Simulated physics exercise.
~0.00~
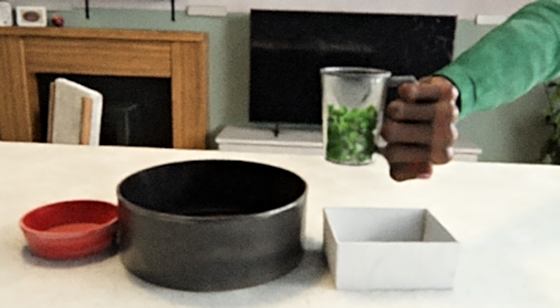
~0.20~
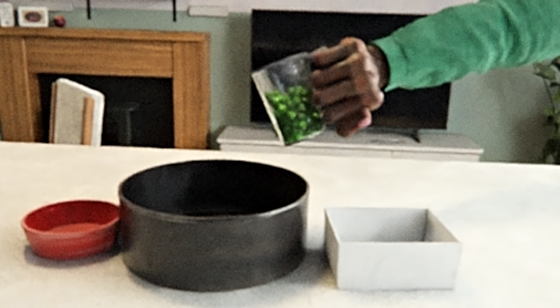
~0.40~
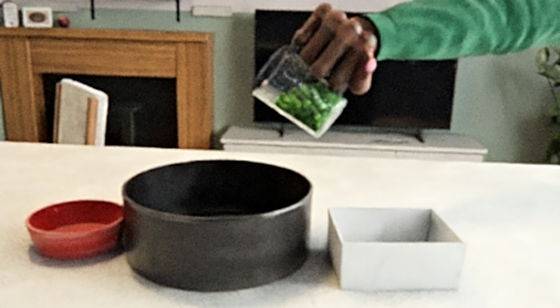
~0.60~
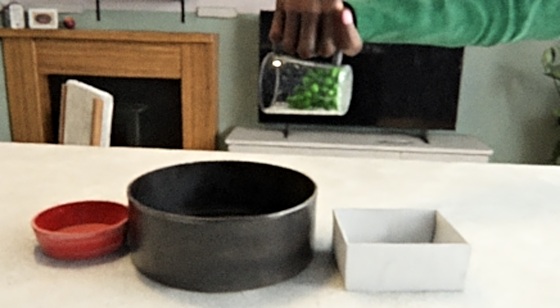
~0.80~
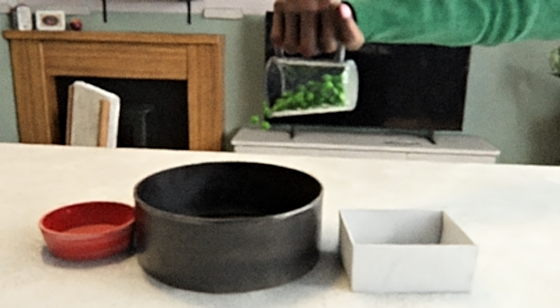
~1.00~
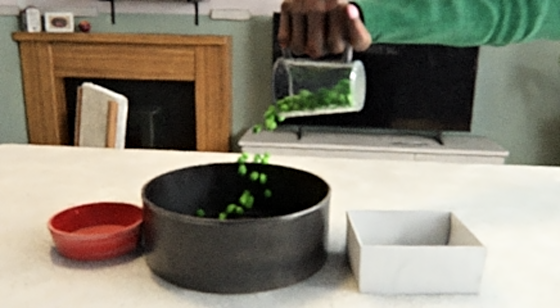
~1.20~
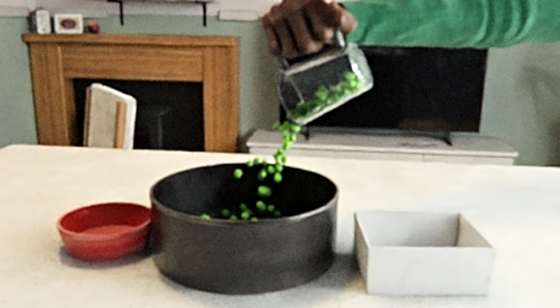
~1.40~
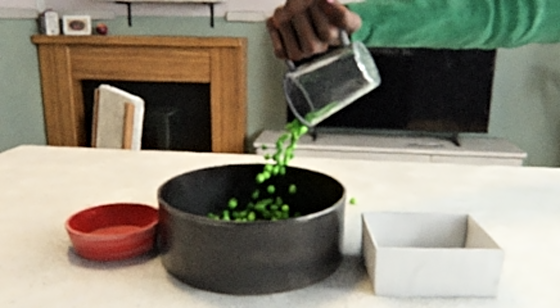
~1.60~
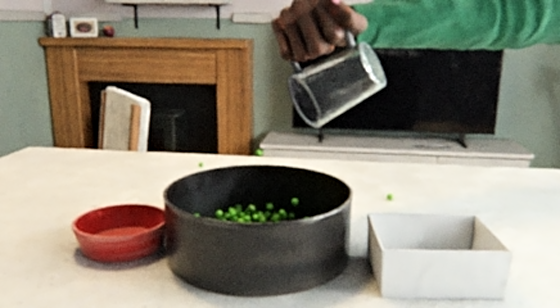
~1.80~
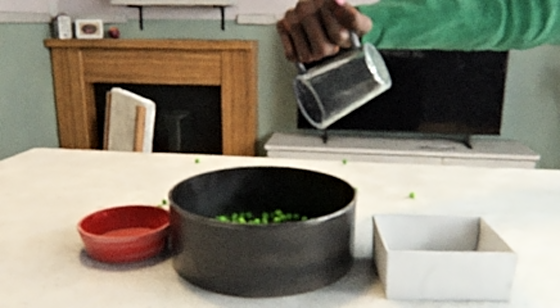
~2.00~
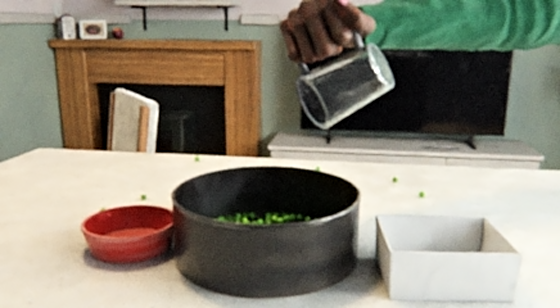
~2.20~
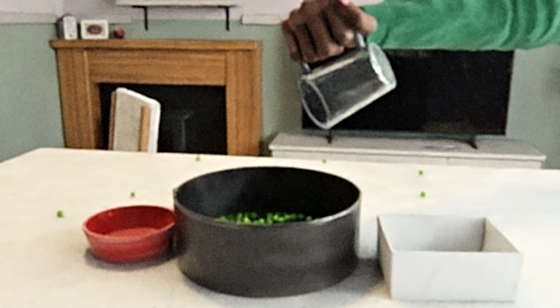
A hand tips green peas from a clear cup into a black pot, scattering some outside.
